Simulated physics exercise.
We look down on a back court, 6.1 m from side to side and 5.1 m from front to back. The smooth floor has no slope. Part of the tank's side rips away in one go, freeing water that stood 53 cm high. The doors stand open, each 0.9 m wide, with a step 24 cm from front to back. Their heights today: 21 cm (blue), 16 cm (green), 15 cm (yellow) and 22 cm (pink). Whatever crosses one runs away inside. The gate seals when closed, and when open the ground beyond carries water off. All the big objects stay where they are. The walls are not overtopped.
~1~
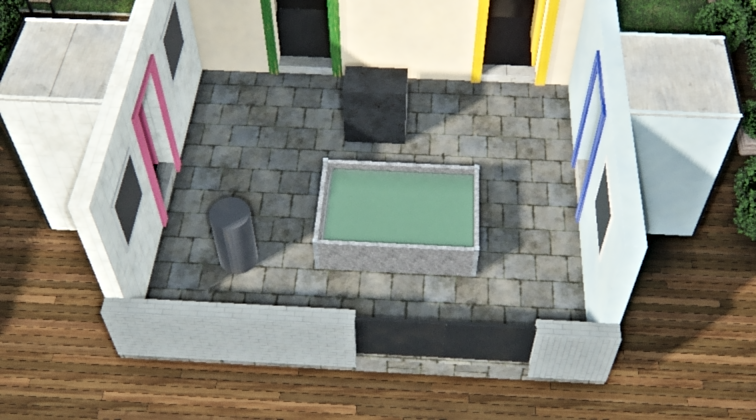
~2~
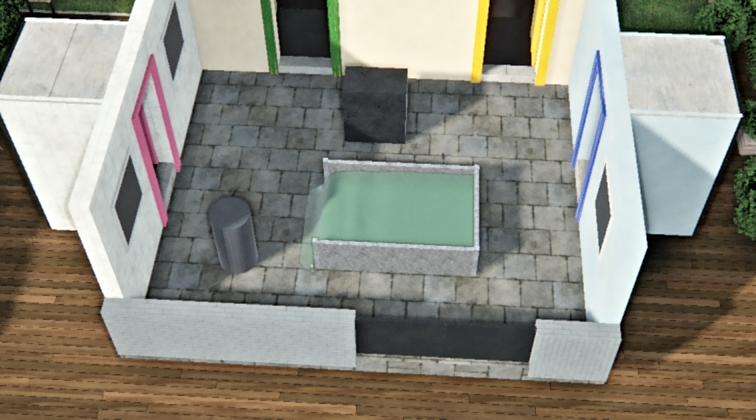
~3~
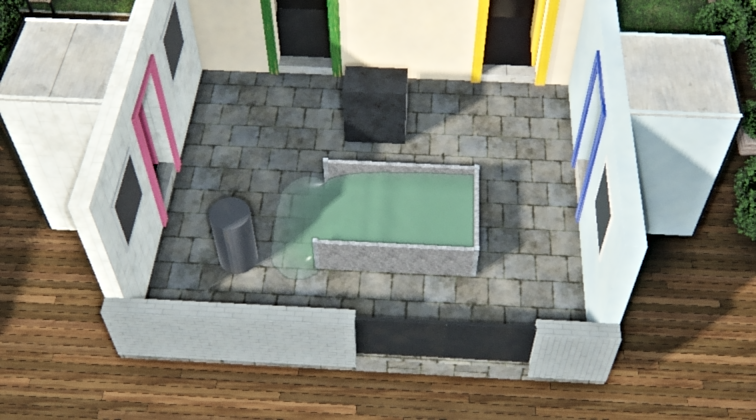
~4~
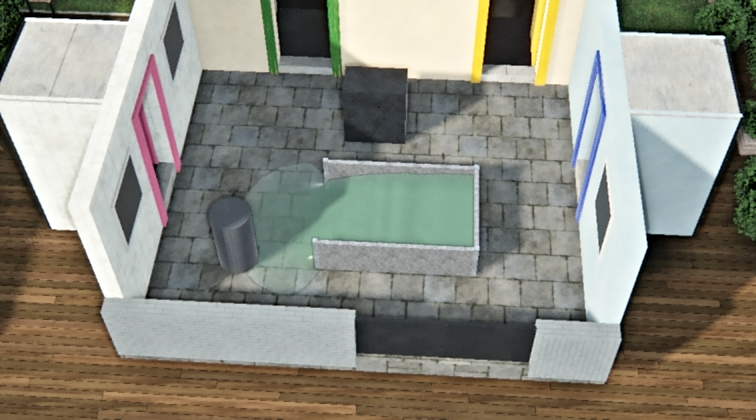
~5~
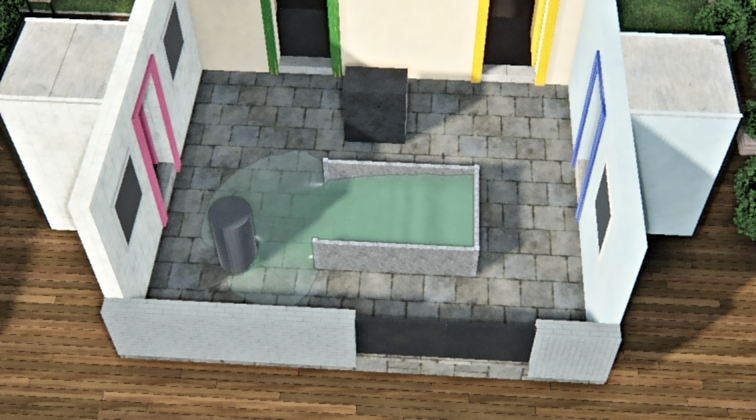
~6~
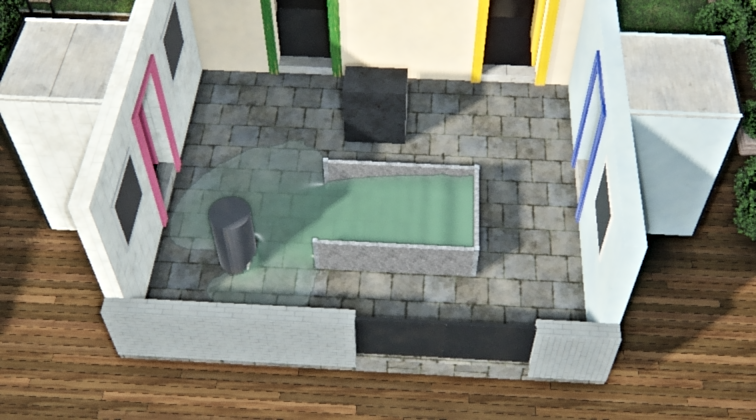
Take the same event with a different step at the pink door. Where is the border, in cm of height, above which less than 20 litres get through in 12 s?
At least 24 cm or so.
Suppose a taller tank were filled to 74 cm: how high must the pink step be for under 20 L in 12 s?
Then roughly 35 cm.
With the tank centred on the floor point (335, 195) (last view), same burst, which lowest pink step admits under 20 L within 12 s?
Some 29 cm.
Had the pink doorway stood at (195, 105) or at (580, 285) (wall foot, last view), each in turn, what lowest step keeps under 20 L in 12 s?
Roughly 11.5 and 6.5 cm.
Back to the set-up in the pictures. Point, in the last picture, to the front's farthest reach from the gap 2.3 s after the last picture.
At about (203, 71).
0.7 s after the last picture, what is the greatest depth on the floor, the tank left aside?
Up to some 32 cm.
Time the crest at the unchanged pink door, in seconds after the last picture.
At about 1.0 s.
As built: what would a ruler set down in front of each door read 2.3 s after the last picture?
Depths in cm: Blue 0, green 6, yellow 0, pink 22.
Then, 0.7 s after the last picture water covers 25 % of the floor, deepest (32 cm) near (258, 250); 29 cm at the pink door, 2 litres in over its 22 cm step.
Then, 2.3 s after the last picture water covers 40 % of the floor, deepest (31 cm) near (201, 79); 22 cm at the pink door, 29 litres in over its 22 cm step.
Then, 11.3 s after the last picture water covers 95 % of the floor, deepest (10 cm) near (483, 91); 4 cm at the pink door, 31 litres in over its 22 cm step.
At the pink door as built, the water peaked near 30 cm, 0.9 s after the last picture.
With a step of 19.5 cm, 54 litres would have come in within the 12 s; with 26.5 cm, 7 litres. So under 20 litres takes about 24 cm.
